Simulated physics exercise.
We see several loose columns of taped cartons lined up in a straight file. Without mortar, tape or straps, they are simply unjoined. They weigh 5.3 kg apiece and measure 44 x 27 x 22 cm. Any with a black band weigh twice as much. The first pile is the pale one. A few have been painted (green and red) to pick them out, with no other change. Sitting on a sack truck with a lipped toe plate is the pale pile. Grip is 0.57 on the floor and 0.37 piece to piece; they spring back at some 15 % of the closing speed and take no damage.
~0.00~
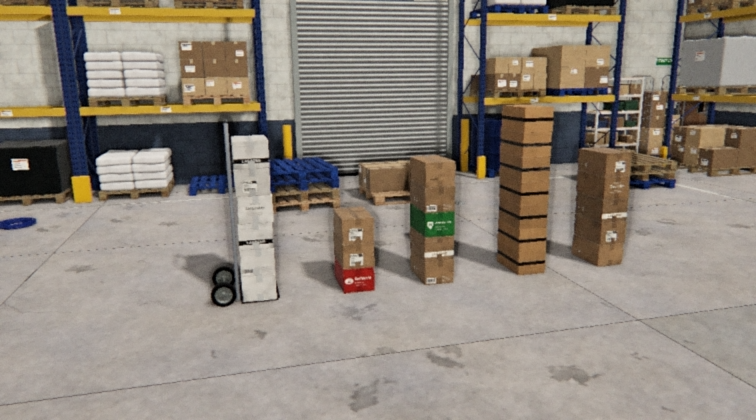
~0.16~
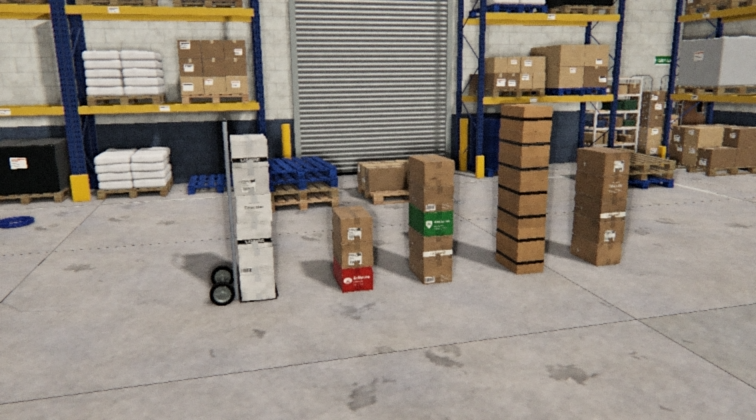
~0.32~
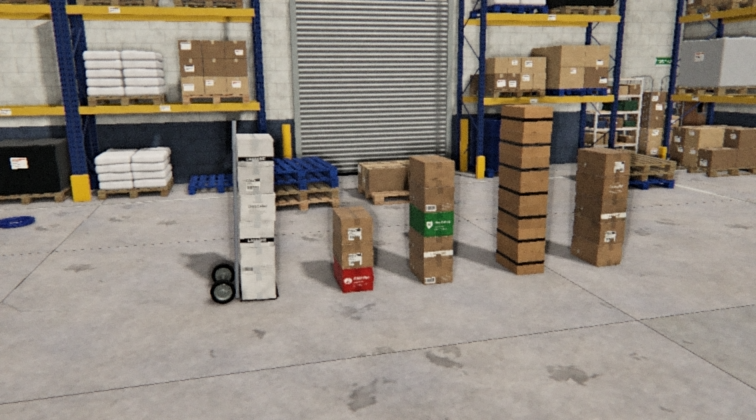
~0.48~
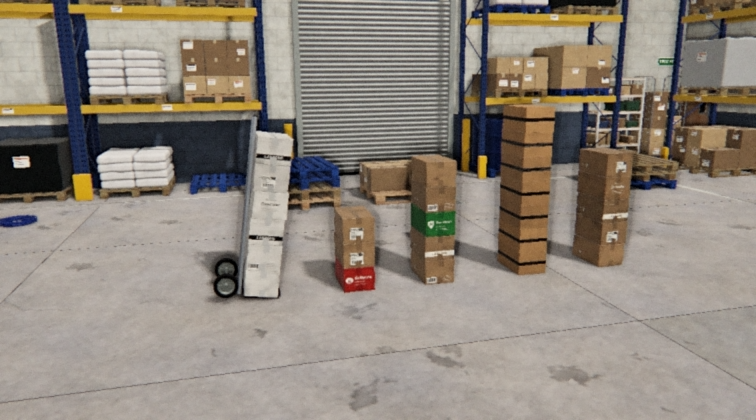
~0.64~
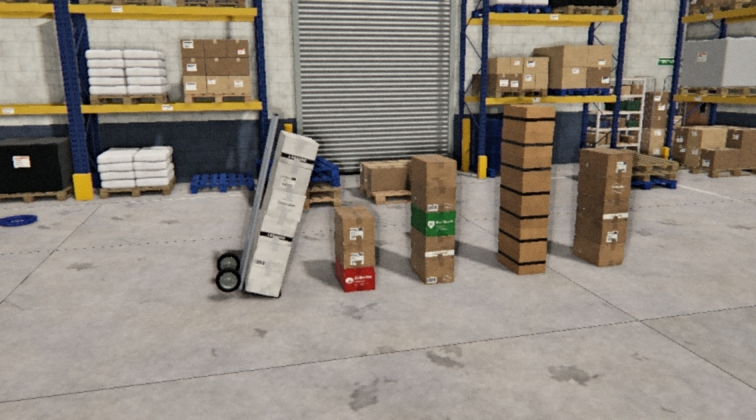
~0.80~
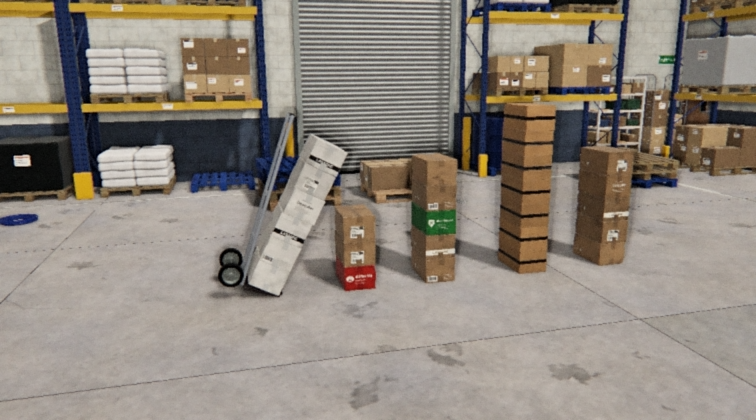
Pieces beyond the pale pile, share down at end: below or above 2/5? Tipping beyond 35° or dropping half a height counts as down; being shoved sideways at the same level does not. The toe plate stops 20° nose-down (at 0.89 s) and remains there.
Below 2/5.
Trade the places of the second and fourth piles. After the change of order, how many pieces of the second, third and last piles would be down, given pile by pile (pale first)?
Pile by pile, you'd see second at 7, third at 5 and last at 4 down.
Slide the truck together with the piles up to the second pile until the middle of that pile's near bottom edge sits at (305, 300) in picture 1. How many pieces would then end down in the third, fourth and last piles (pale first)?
Then third 0, fourth 0, last 0.
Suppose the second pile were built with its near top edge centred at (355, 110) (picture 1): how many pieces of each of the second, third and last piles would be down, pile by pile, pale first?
Counts down - second: 7; third: 5; last: 5.
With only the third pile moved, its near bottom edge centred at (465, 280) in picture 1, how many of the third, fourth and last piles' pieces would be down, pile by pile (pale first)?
Per pile - third: 0, fourth: 0, last: 0.
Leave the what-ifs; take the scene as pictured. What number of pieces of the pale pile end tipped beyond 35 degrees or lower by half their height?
6 pieces.
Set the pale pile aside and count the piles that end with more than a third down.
0 of them.
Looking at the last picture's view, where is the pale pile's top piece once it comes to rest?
At about (412, 216).
After 0.86 s, 1 of the pale pile down; none of the 20 other cartons down.
After 0.98 s, 6 of the pale pile down; none of the 20 other cartons down, 1 disturbed.
After 1.16 s, 6 of the pale pile down; none of the 20 other cartons down, 2 disturbed.
After 1.32 s, 6 of the pale pile down; none of the 20 other cartons down, 5 disturbed; green carton 51 mm from its place.
In the end (1.9 s), 6 of the pale pile down; none of the 20 other cartons down, 5 disturbed; green carton 55 mm from its place; red carton unmoved. That is 0 per cent. From the last view, middles, green carton near (438, 216), red carton near (357, 270).
